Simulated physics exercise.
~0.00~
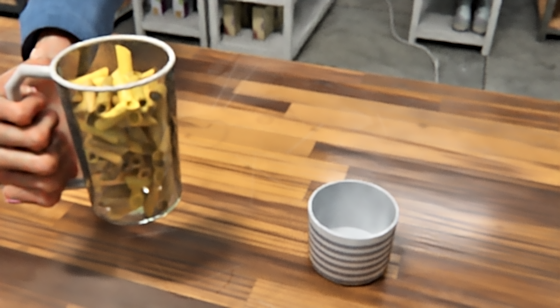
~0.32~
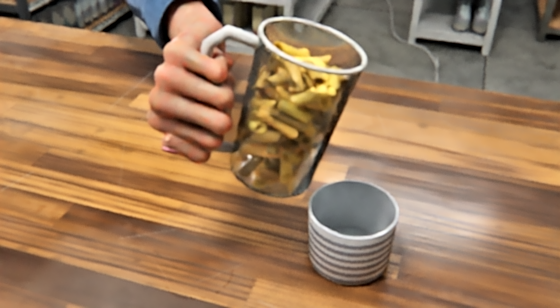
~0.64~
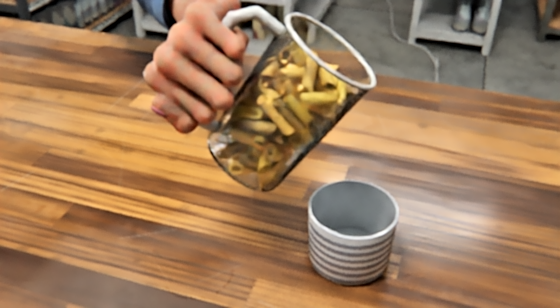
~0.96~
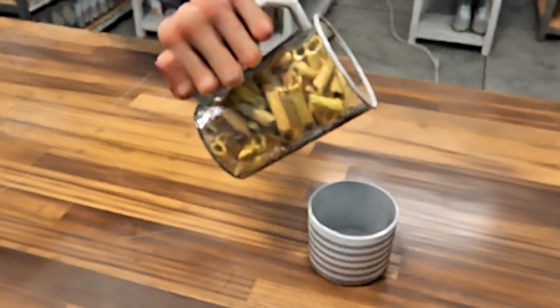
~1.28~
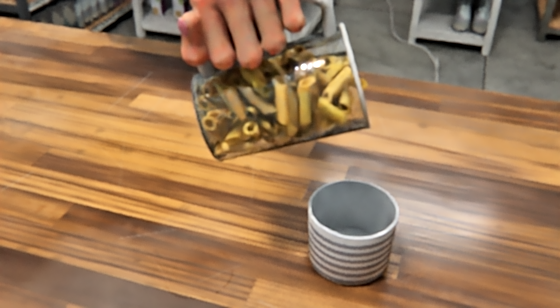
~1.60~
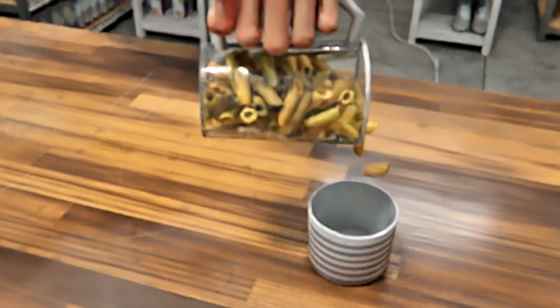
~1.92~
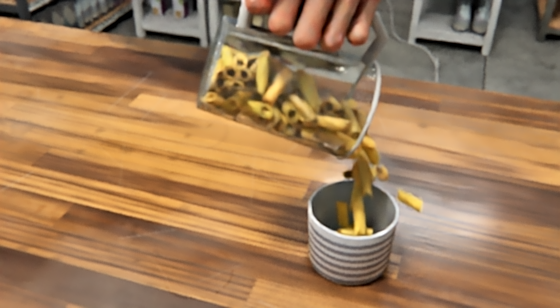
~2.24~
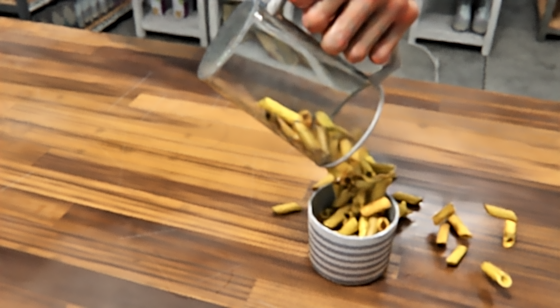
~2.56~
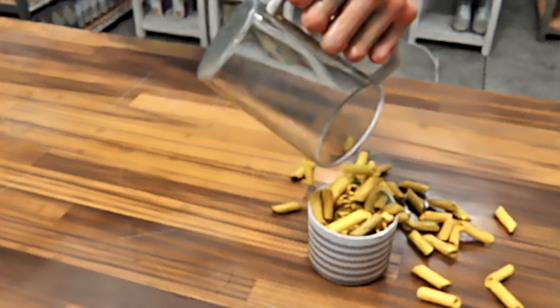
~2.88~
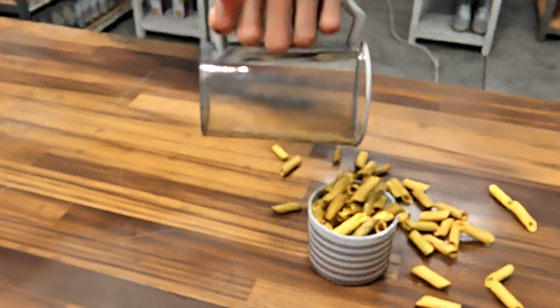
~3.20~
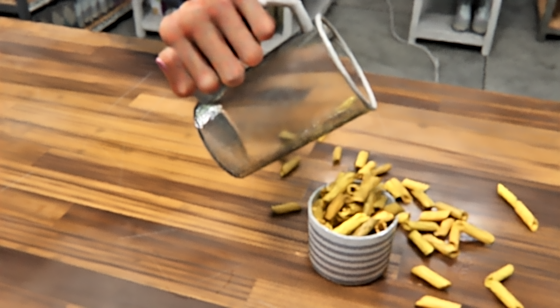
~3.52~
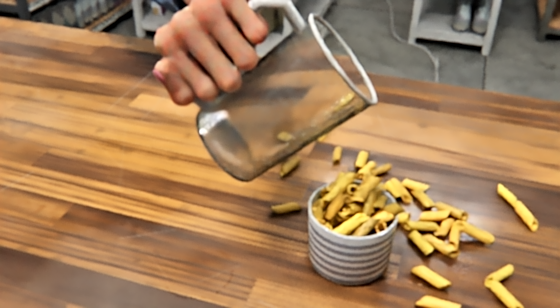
A hand pours pasta from a clear cup into a small grey dish, spilling many pieces.
